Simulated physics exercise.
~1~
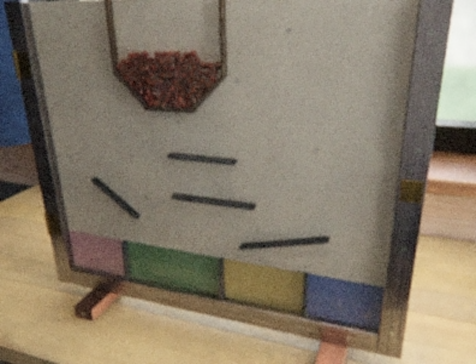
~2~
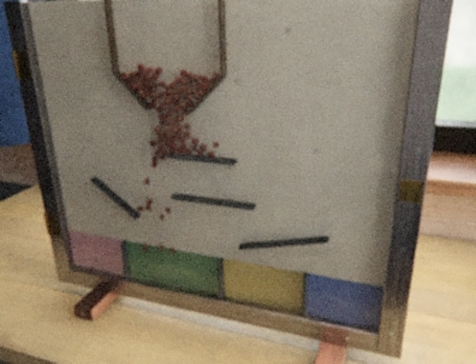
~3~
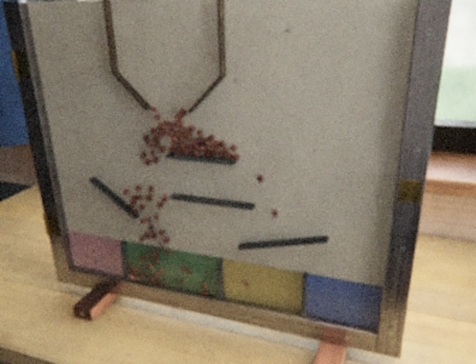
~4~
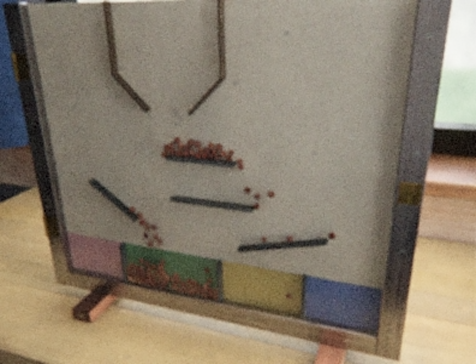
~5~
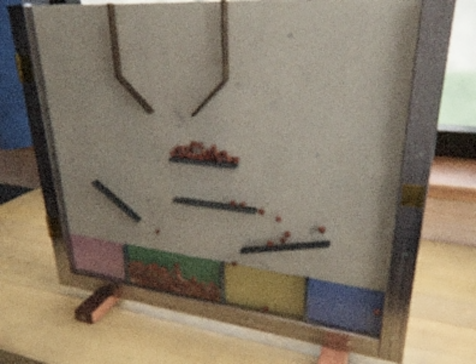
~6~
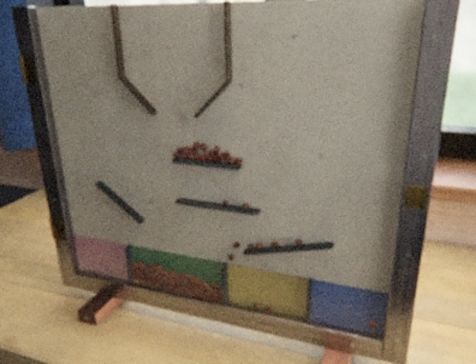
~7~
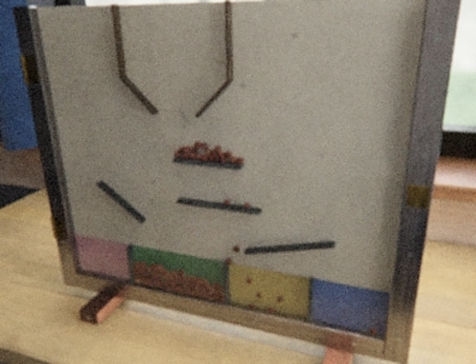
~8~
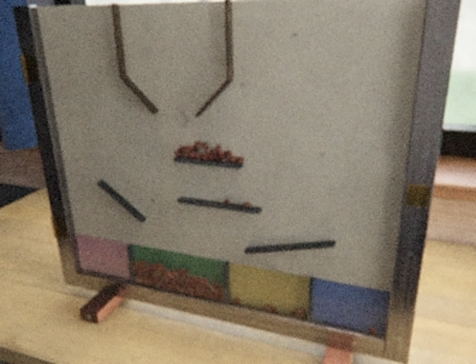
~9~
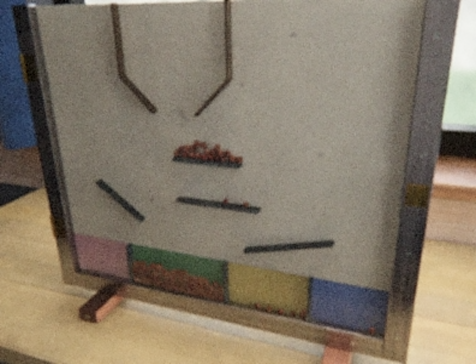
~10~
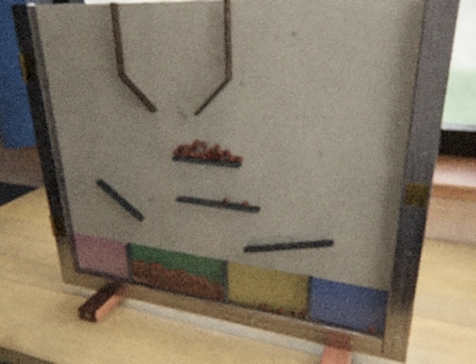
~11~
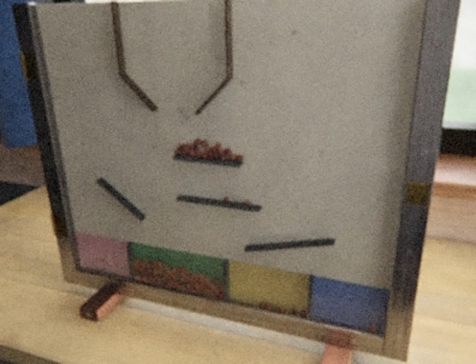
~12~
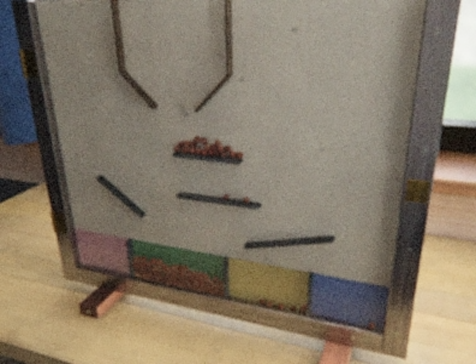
On a wooden tabletop, reddish beads pouring from a hopper past ledges, most settling in the green bin, some resting on ledges.
